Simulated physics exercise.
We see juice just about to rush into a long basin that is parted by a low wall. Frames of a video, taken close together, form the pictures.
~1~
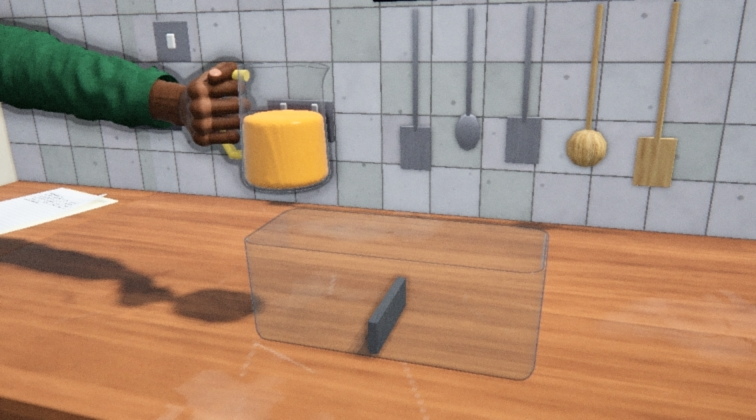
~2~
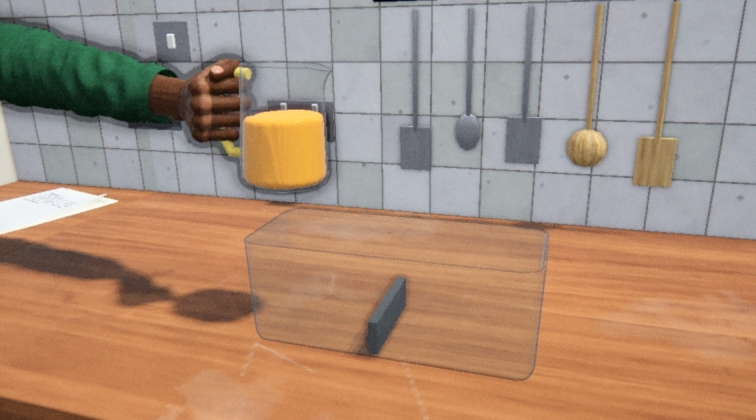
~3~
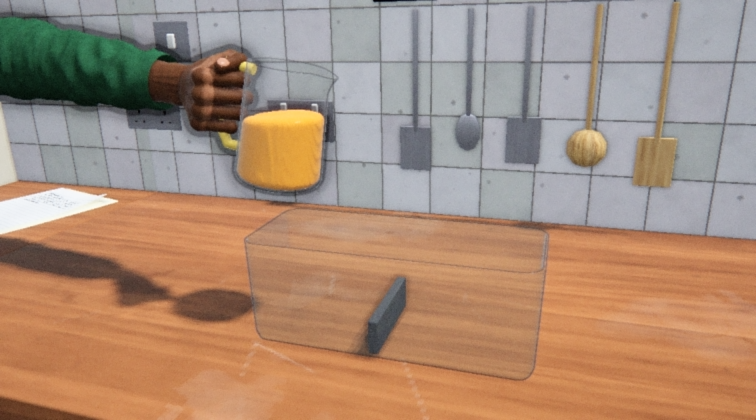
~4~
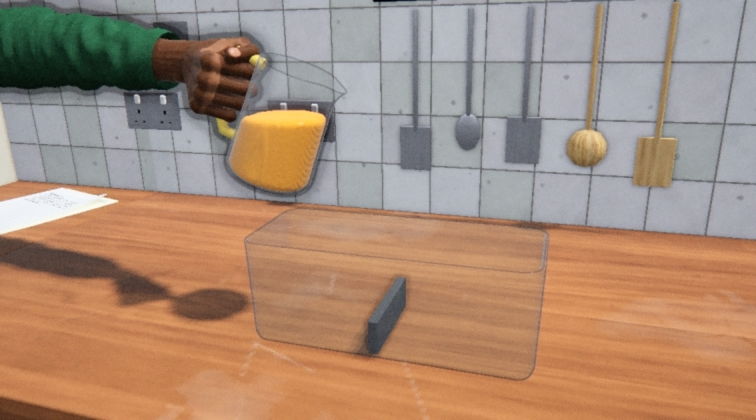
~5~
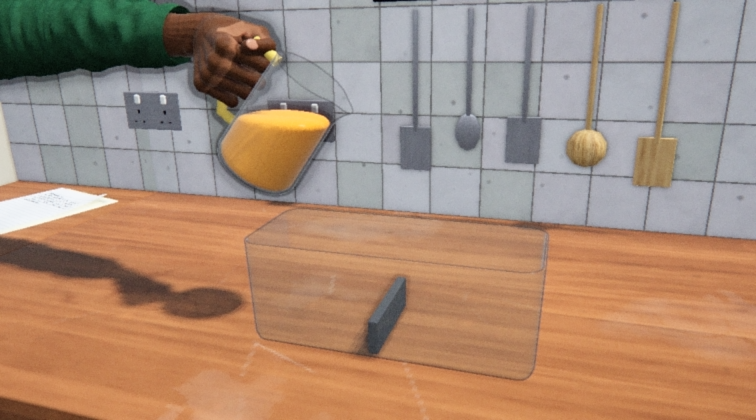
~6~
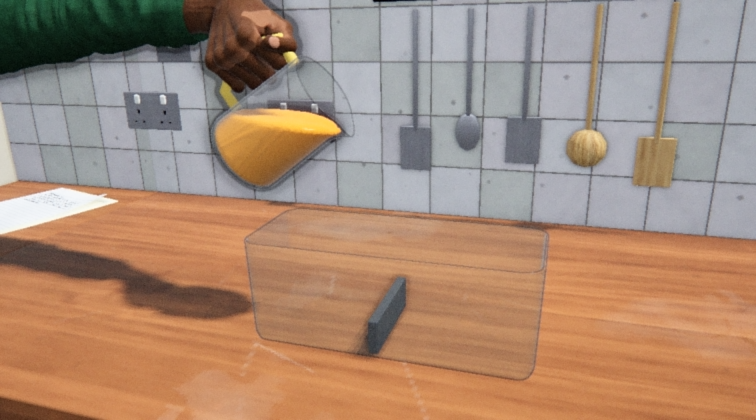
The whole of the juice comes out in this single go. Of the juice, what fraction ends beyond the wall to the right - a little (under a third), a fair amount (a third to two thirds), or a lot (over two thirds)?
A fair amount, a third to two thirds.
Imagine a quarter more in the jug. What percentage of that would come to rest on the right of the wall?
Close to 65 per cent.
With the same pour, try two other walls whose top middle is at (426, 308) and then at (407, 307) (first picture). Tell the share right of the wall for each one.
My guess is some 5 percent the first time and some 15 percent the second.
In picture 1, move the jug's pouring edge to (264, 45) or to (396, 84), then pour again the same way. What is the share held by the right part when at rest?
Close to 10 in a hundred, and close to 90 in a hundred.
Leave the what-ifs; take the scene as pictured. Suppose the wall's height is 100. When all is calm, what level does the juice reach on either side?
Once it is still, the left part shows 30 per cent and the right part 30.
A moment on, the jug is tipped right over and 60 per cent is still to pour, 7 is left of the wall and 9 right of it.
Next, the jug is tipped right over and 12 per cent is still to pour, 30 is left of the wall and 49 right of it.
Then the jug is tipped right over and 0 per cent is still to pour, 45 is left of the wall and 54 right of it.
Later the jug is tipped right over and 0 per cent is still to pour, 46 is left of the wall and 54 right of it.
Finally, 46 per cent lies left of the wall, 54 right of it and 1 outside.
